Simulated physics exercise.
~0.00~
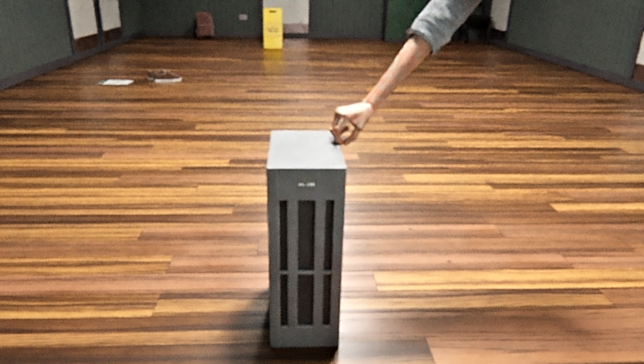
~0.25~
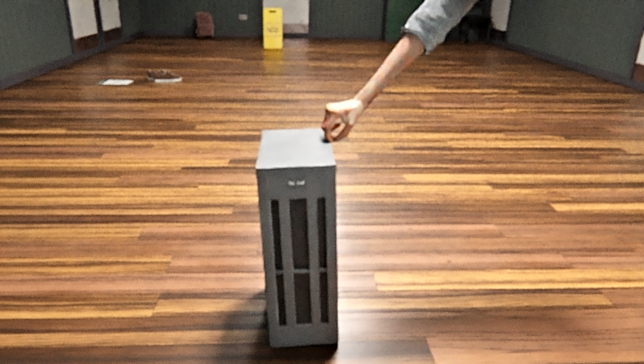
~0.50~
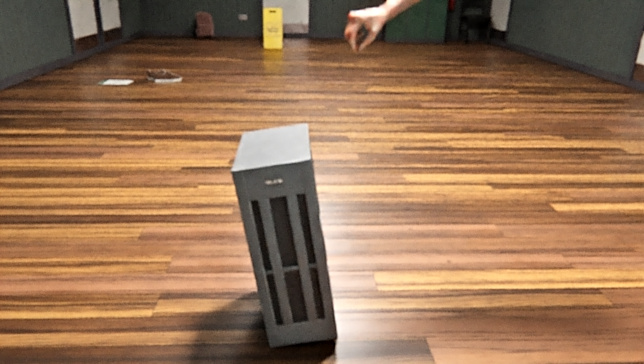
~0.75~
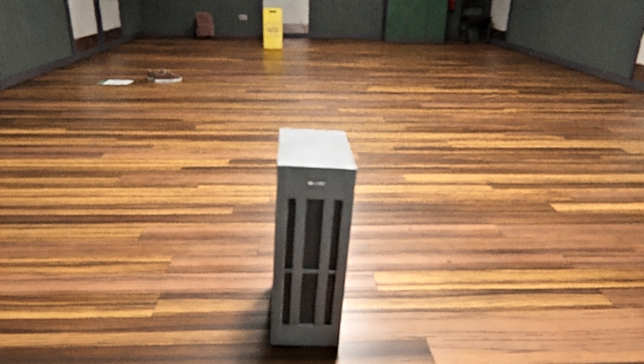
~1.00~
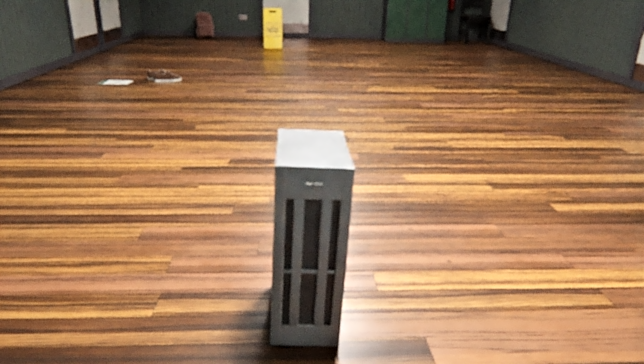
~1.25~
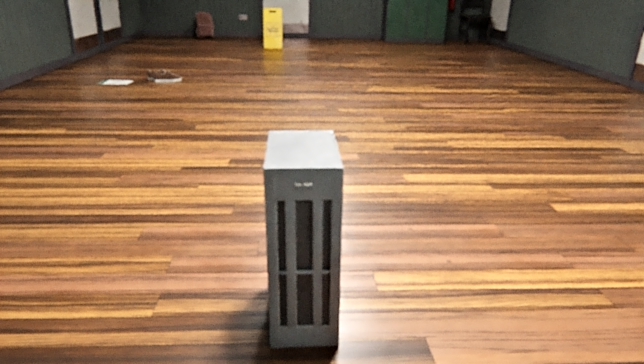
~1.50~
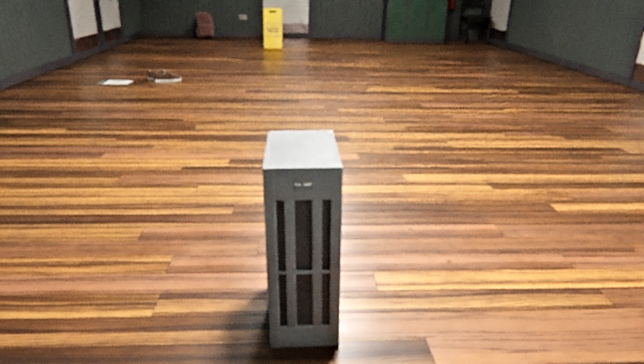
A wide room with a striped wooden floor and dark green walls is seen from a fixed, slightly raised viewpoint, with a yellow object near the far wall and small items on the floor at the left. A tall grey crate stands in the foreground while a hand reaches from the upper right to its top. The hand pushes it left, and the crate leans as the hand lets go and draws back. The crate then rocks back to the right, sways slightly left again, and finally stands upright on its base.
